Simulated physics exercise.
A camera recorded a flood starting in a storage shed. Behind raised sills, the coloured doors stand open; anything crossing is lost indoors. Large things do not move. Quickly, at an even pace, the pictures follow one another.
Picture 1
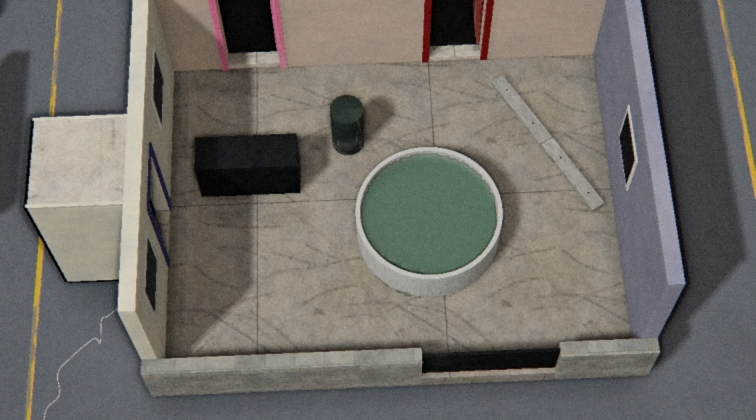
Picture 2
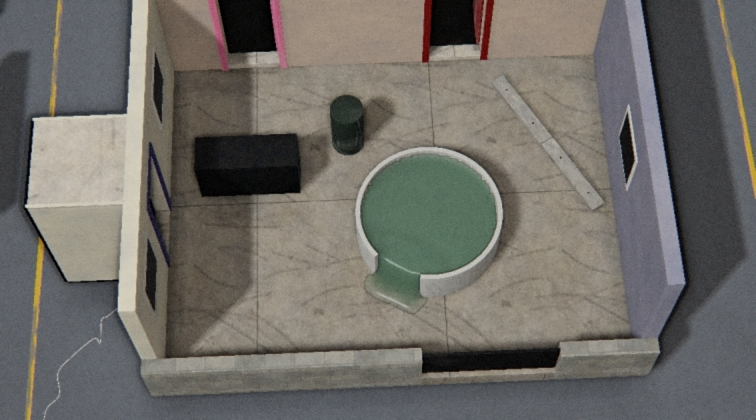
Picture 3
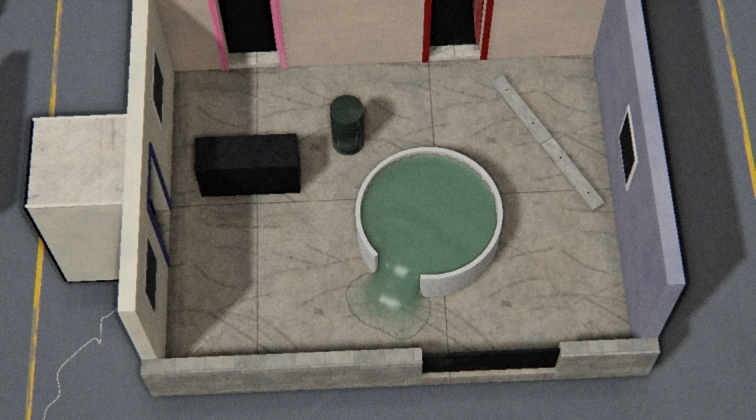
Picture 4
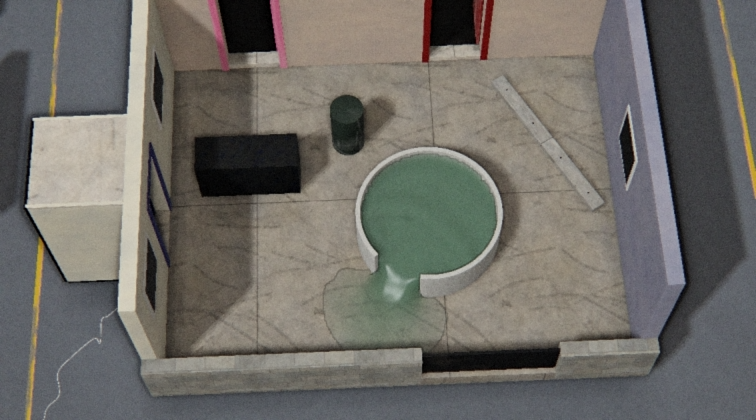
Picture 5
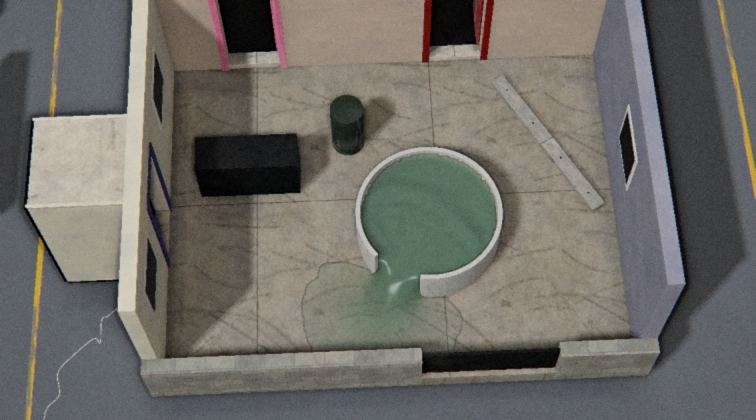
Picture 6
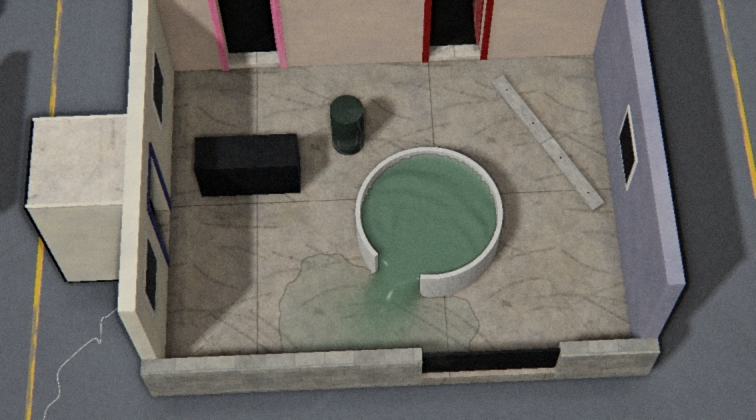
In a storage shed, green water pours from a gap in the round pool and spreads across the floor.
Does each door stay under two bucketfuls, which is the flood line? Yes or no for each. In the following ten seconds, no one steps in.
Red door - yes, stays under; pink door - yes, stays under; blue door - no, it floods.
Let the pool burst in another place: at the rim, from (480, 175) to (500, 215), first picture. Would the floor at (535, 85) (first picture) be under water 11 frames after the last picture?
Result: Reached.
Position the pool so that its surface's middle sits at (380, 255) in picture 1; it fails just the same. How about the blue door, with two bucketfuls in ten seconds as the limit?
Note: Blue door, limit exceeded.
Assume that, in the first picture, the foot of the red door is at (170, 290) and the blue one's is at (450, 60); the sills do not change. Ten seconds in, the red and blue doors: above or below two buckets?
So the red door goes beyond the limit; as for the blue door, it stays beneath the limit.
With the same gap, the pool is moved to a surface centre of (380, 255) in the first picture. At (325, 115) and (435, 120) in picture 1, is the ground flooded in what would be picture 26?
The first spot is untouched and the second is untouched.
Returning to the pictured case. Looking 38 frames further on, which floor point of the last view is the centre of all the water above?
I'd point to (353, 245).
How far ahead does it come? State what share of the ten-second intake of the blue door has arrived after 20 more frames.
Close to 5 out of every hundred.
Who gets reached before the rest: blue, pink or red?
The blue one.
A moment on, water covers 15 % of the floor; the red door not reached, the pink door not reached, the blue door not reached.
Next, water covers 25 % of the floor; the red door not reached, the pink door not reached, the blue door not reached.
Then, water covers 45 % of the floor; the red door not reached, the pink door not reached, the blue door under two buckets in.
Later, water covers 75 % of the floor; the red door not reached, the pink door wet at the sill, nothing in, the blue door over two buckets in.
In the end, water covers 95 % of the floor; the red door wet at the sill, nothing in, the pink door wet at the sill, nothing in, the blue door over two buckets in.
